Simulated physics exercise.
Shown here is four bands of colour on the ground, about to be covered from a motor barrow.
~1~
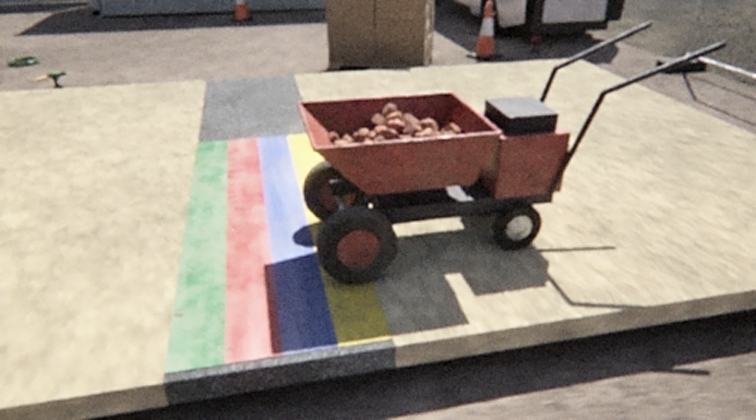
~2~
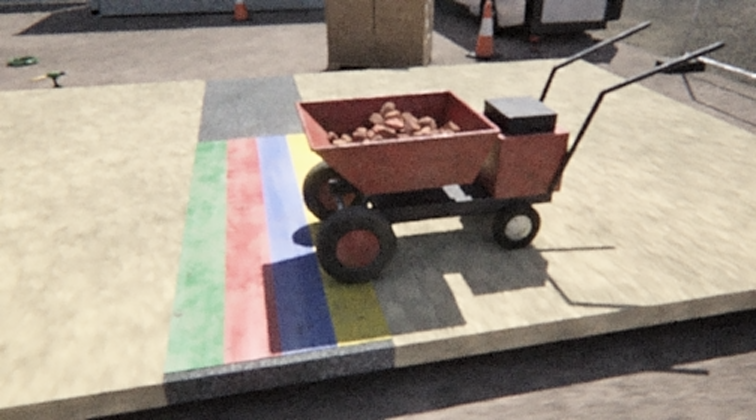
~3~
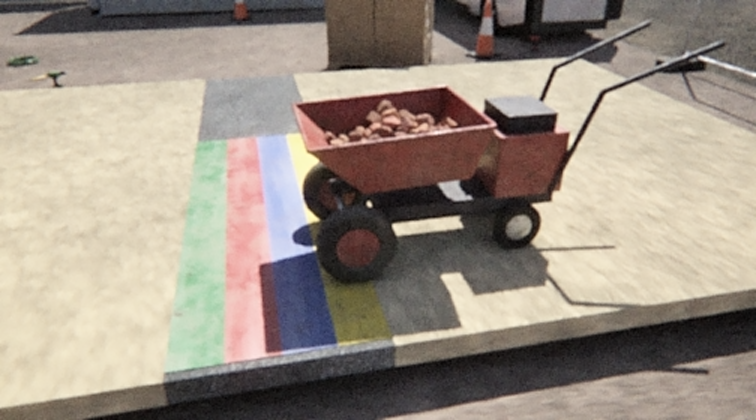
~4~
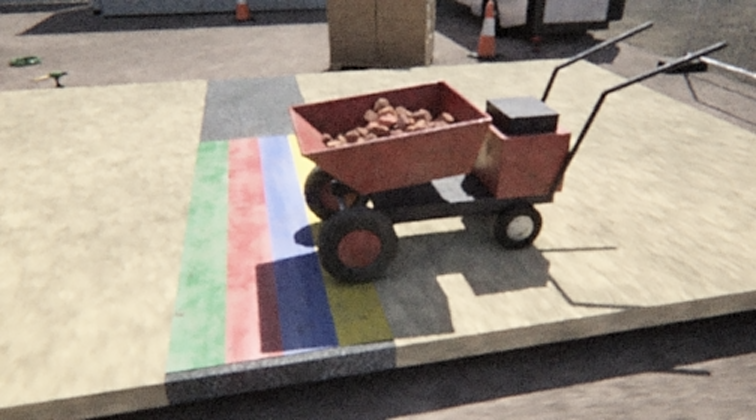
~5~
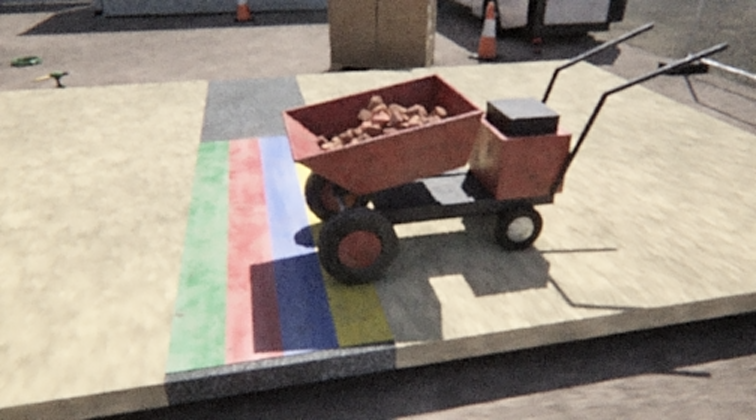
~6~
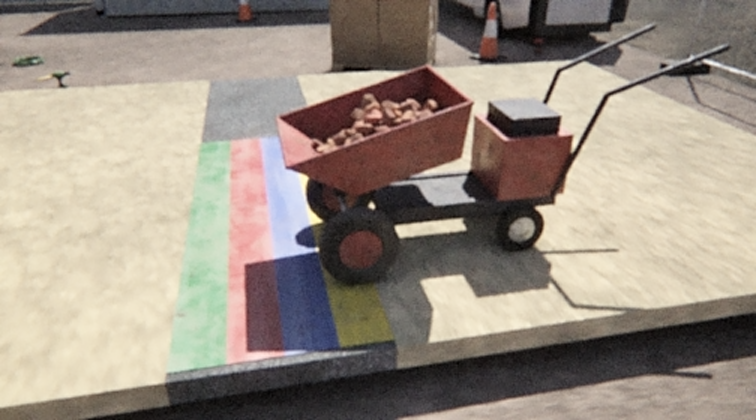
A red motor barrow loaded with reddish-brown rubble stands on a pale, sunlit platform outdoors, seen from its side and slightly above by a steady camera. Its front wheels rest by four painted strips, green, red, blue and yellow from left to right, with dark handles at right and traffic cones behind. The skip starts level, then tilts slowly leftward, its rear rising off the chassis, while its shadow creeps left across the strips.
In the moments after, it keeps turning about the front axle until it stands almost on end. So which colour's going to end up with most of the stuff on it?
Most of it lands on green.
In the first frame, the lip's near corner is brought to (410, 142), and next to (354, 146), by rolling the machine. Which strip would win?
Going by the pictures, the first try gives that blue strip and the second gives the red strip.
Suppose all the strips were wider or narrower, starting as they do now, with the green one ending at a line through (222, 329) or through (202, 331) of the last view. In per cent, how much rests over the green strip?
The first gives around 20 per cent, the second around 40 per cent.
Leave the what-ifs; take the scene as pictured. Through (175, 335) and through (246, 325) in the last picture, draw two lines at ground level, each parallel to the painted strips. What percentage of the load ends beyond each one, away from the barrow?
I'd say about 20 and about 90 in a hundred.
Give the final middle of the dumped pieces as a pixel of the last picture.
About pixel (210, 259).
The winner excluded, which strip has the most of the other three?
The red one.
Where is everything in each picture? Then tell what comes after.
The first picture shows lip of the skip at (315, 150), level; top of the load at (396, 139), lumps of rubble; yellow strip at (355, 305); blue strip at (304, 312); red strip at (252, 319); green strip at (198, 327).
The second picture shows lip of the skip at (313, 150), level; top of the load at (394, 138).
The third picture shows lip of the skip at (309, 152), tipped barely; top of the load at (407, 127).
The fourth picture shows lip of the skip at (303, 156), tipped a little; top of the load at (404, 125).
The fifth picture shows lip of the skip at (296, 161), tipped a little; top of the load at (407, 129).
The sixth picture shows lip of the skip at (287, 168), tipped clearly; top of the load at (400, 125); yellow strip at (357, 306); blue strip at (306, 313); red strip at (254, 320); green strip at (200, 327).
Soon, skip tipped steeply; all in the skip.
A while on, skip tipped right over; most in the skip; a stray few over the red strip; a small part over the green strip; a stray few off the paint.
Towards the end, skip tipped right over; about a quarter in the skip; about a quarter over the red strip; about half over the green strip; about a quarter off the paint.
Finally, skip tipped right over; a small part in the skip; none over the yellow strip; none over the blue strip; about a quarter over the red strip; about half over the green strip; about a quarter off the paint.
